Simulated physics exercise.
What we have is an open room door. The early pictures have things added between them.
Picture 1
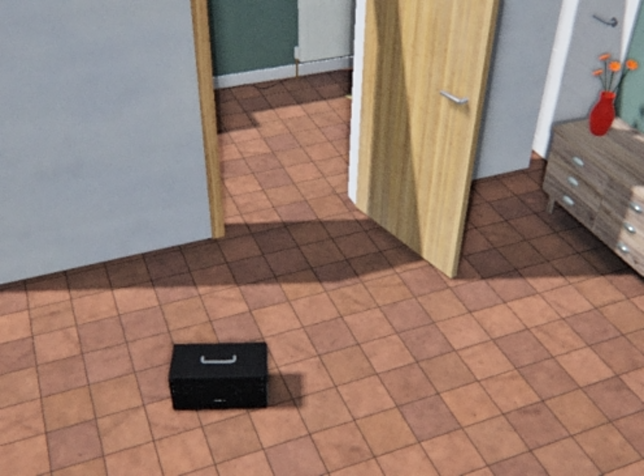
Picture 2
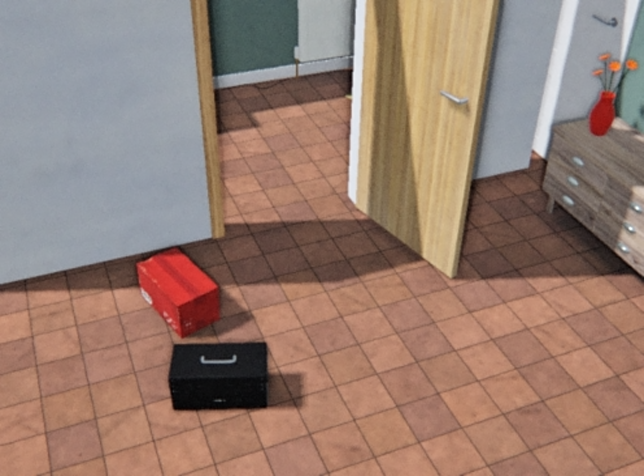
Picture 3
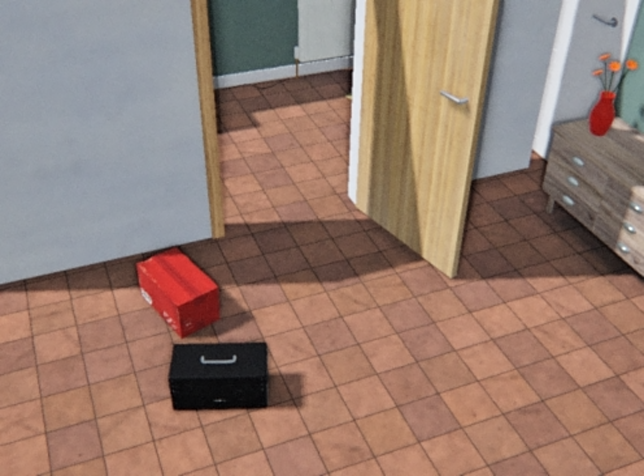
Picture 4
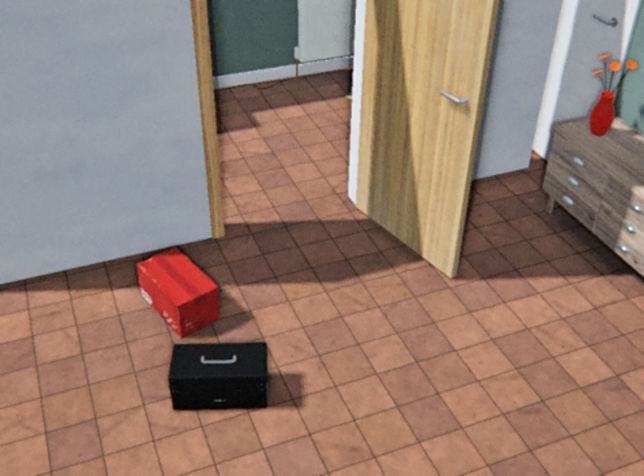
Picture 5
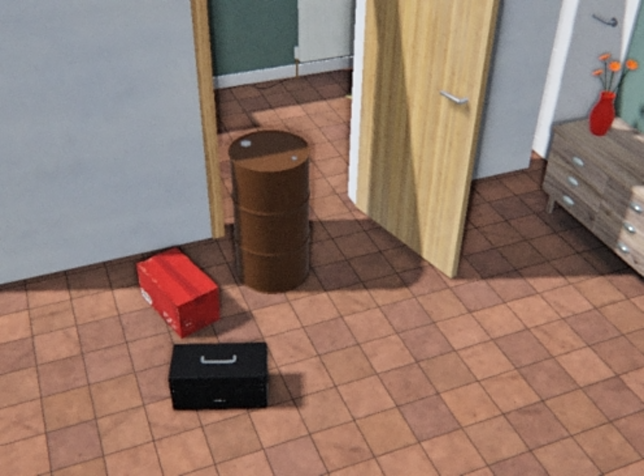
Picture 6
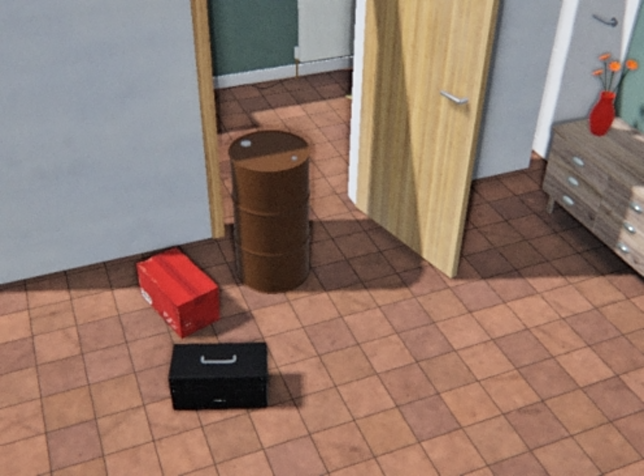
In a room with a wide-open wooden door and a tiled floor, a black toolbox sits alone before a red box appears behind it, then a brown drum appears near the doorway; the door stays still.
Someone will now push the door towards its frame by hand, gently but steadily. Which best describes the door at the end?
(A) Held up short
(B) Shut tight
The answer is A.
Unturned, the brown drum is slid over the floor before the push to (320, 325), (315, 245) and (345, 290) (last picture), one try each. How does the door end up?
Try 1: Door ends up flush. Try 2: Door stays partly open. Try 3: Door stays partly open.
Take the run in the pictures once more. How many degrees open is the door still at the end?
Angle: About 45°.
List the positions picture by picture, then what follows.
The first frame shows door wide open and still.
The second frame shows door wide open and still; red box (179, 292); black toolbox (220, 376).
The third frame shows door wide open and still; red box (179, 292); black toolbox (220, 376).
The fourth frame shows door wide open and still; red box (179, 292); black toolbox (220, 376).
The fifth frame shows door wide open and still; red box (179, 292); black toolbox (220, 376).
The sixth frame shows door wide open and still; brown drum (271, 213); red box (179, 292).
Then, 0.50 s on from there, open by 95°.
Then, 0.90 s on from there, open by 77°.
Then, 1.20 s on from there, open by 62°.
Then, 1.40 s on from there, open by 51°.
In the end, open by 45°; all 3 unmoved. At the end, from the last picture's camera, brown drum near (270, 213).
